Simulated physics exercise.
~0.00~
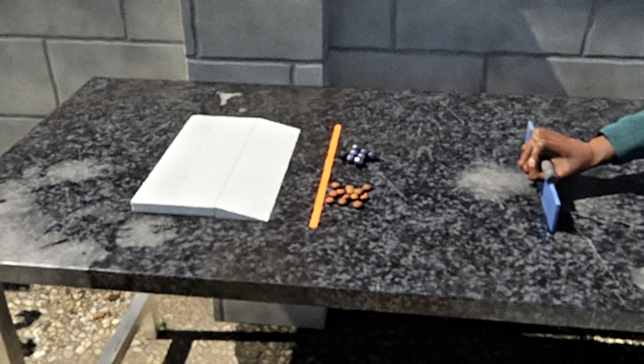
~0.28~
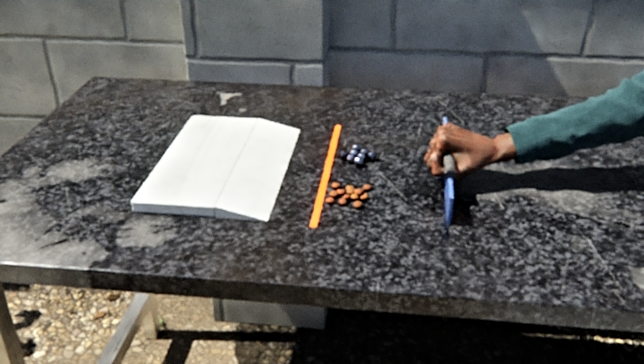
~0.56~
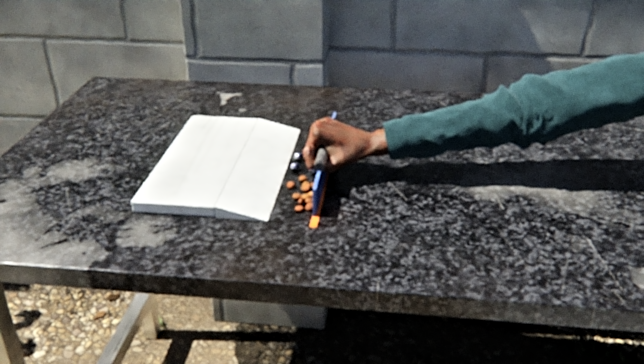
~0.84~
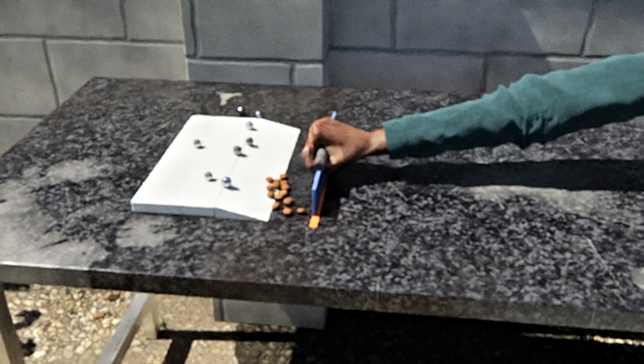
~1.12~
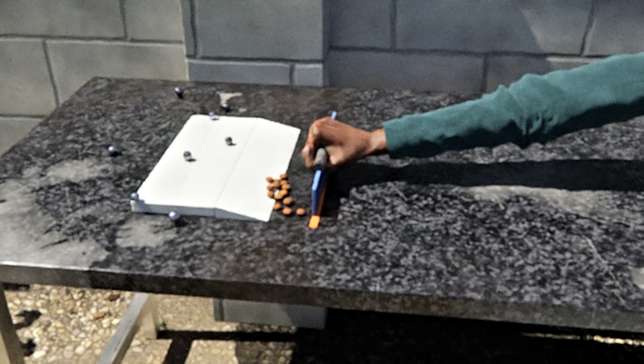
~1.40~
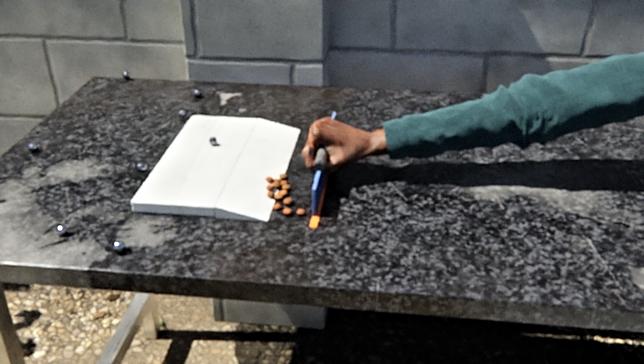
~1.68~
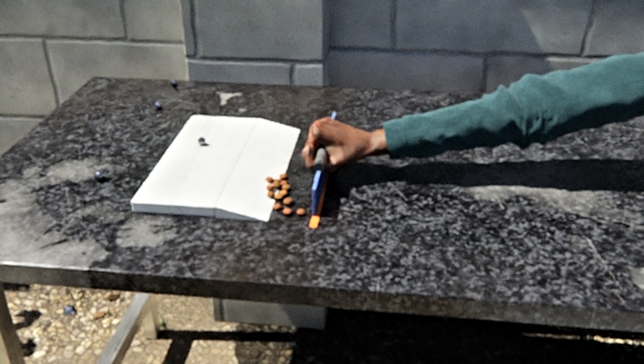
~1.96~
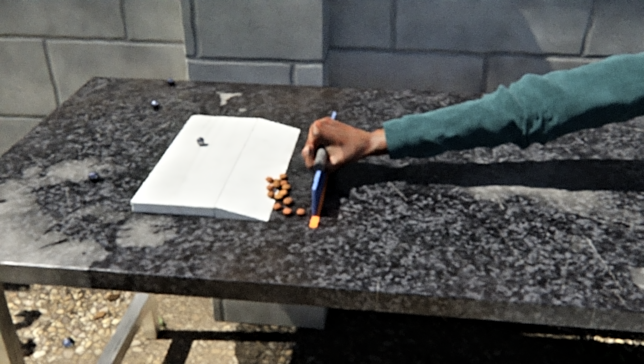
A hand sweeps a blue scraper left, sending dark balls over the white wedge while brown pieces stay below.
